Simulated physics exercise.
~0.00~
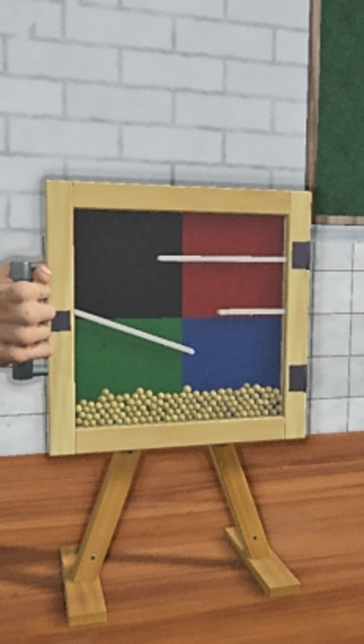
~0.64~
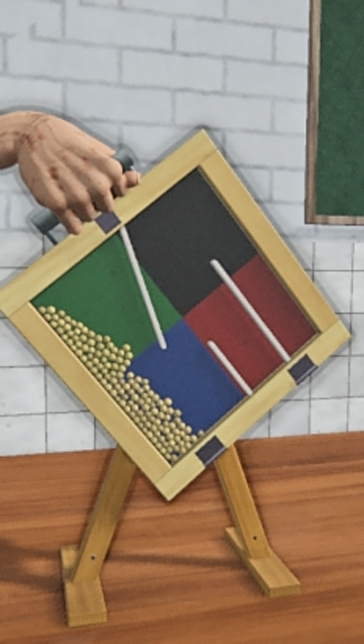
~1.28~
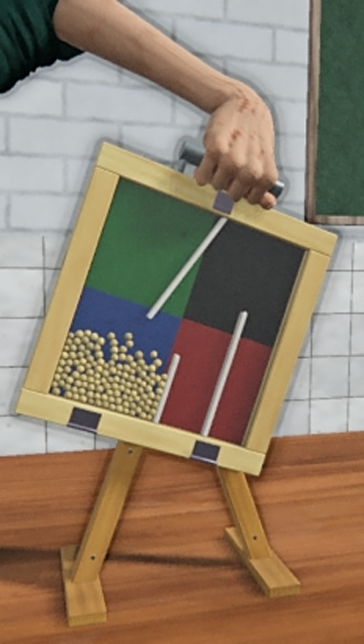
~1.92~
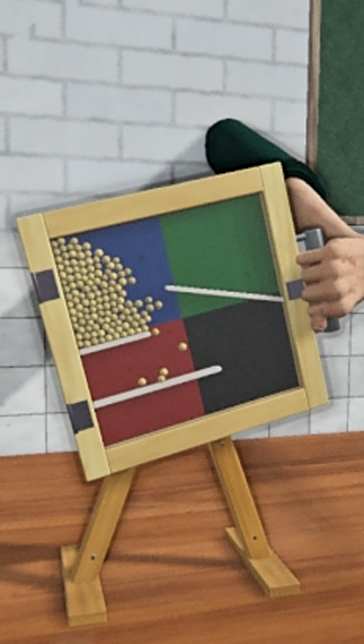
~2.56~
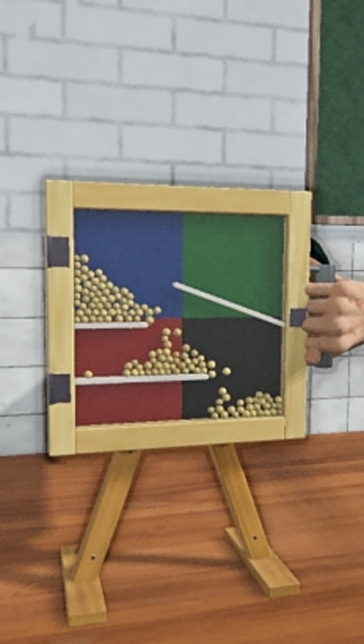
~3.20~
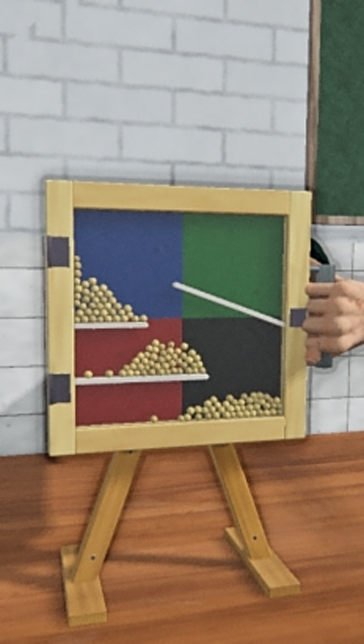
A hand turned a clear-fronted, four-coloured box clockwise on its wooden stand until it was upside down, and the small tan beans slid and spilled over the white ledges, ending in heaps in the blue, red and black quarters, with none in green.
